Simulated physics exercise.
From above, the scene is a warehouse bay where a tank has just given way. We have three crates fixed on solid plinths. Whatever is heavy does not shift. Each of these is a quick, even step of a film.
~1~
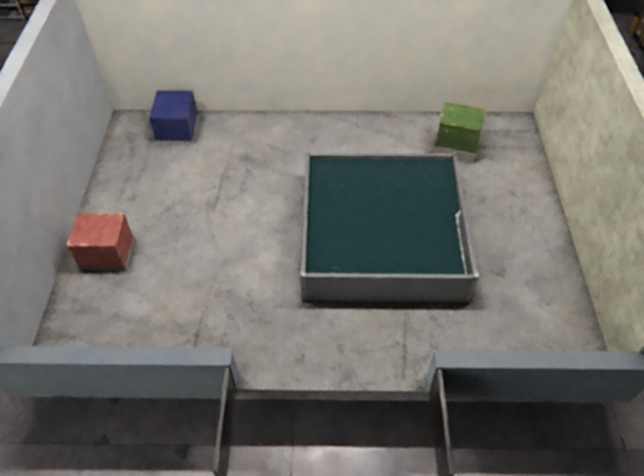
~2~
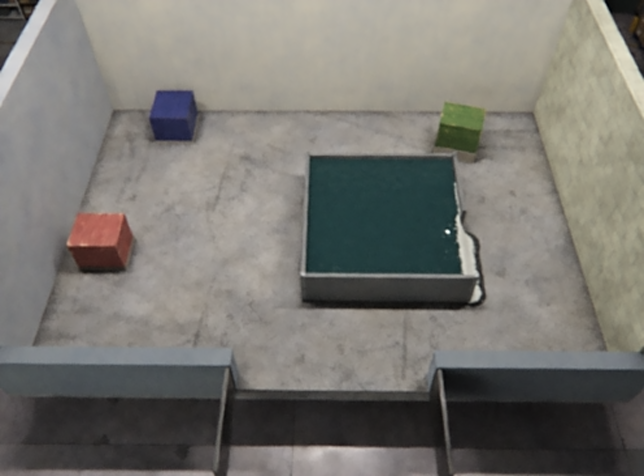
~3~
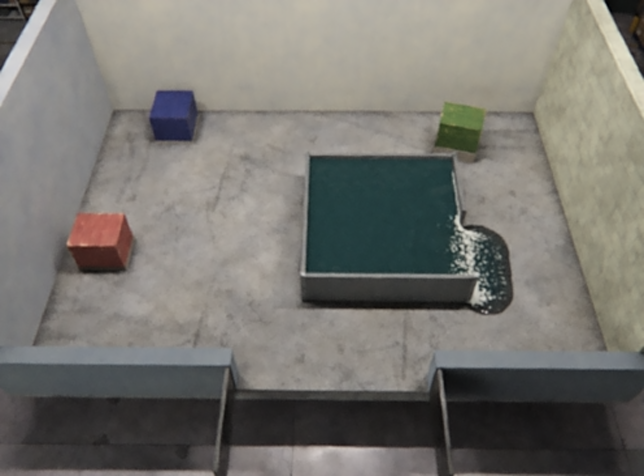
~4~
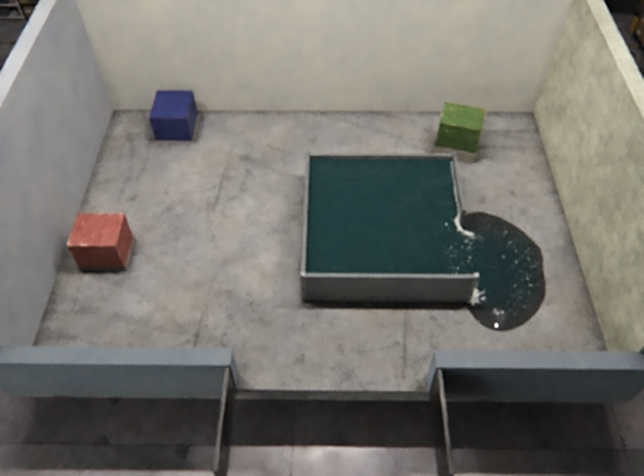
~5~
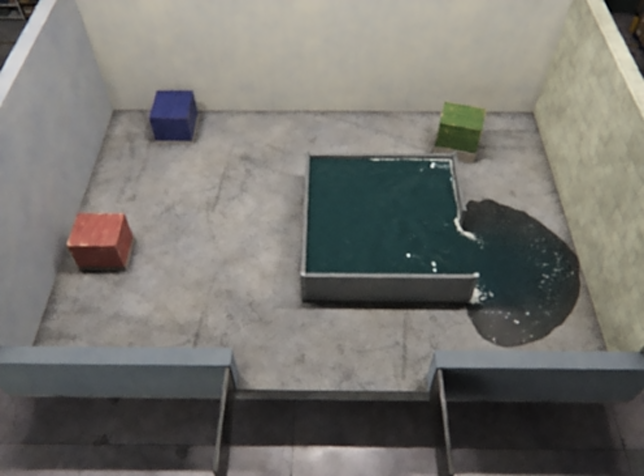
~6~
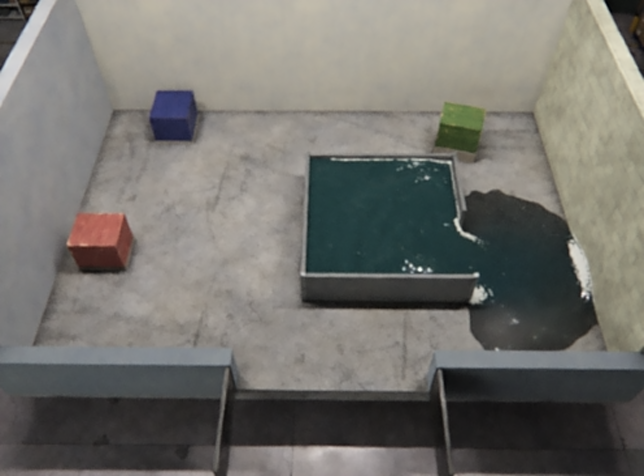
Dark green water pouring from the right side of an open square tank, spreading across a concrete floor to the right wall.
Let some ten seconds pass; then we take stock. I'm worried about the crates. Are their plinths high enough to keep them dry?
Blue crate: Wet. Green crate: Dry. Red crate: Wet.
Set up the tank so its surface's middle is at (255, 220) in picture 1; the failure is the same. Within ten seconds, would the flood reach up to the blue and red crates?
I'd expect that the blue crate sees the flood while the red crate stays clear.
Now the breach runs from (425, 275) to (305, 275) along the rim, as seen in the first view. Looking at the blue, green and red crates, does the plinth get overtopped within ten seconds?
The blue crate stays untouched; the green crate stays untouched; the red crate stays untouched.
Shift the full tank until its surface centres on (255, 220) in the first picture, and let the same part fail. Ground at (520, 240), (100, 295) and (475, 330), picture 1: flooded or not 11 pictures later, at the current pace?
As listed: Wet, no water, awash.
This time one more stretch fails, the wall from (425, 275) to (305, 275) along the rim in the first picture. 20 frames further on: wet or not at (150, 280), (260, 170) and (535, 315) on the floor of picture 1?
Taking them in turn, I get left untouched, then left untouched, then sodden.
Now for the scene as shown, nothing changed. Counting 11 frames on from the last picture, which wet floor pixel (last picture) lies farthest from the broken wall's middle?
Close to (531, 116), I think.
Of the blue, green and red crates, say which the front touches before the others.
Answer: That's the green crate.
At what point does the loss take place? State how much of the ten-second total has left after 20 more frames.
By my reckoning, 5 %.
A moment on, water covers 15 % of the floor; the blue crate not reached, the green crate not reached, the red crate not reached.
Next, water covers 20 % of the floor; the blue crate not reached, the green crate water round its plinth, the red crate not reached.
Then, water covers 40 % of the floor; the blue crate not reached, the green crate water round its plinth, the red crate not reached.
Later, water covers 75 % of the floor; the blue crate water round its plinth, the green crate water round its plinth, the red crate water round its plinth.
In the end, water covers 95 % of the floor; the blue crate was topped, the green crate stayed above the water, the red crate was topped.
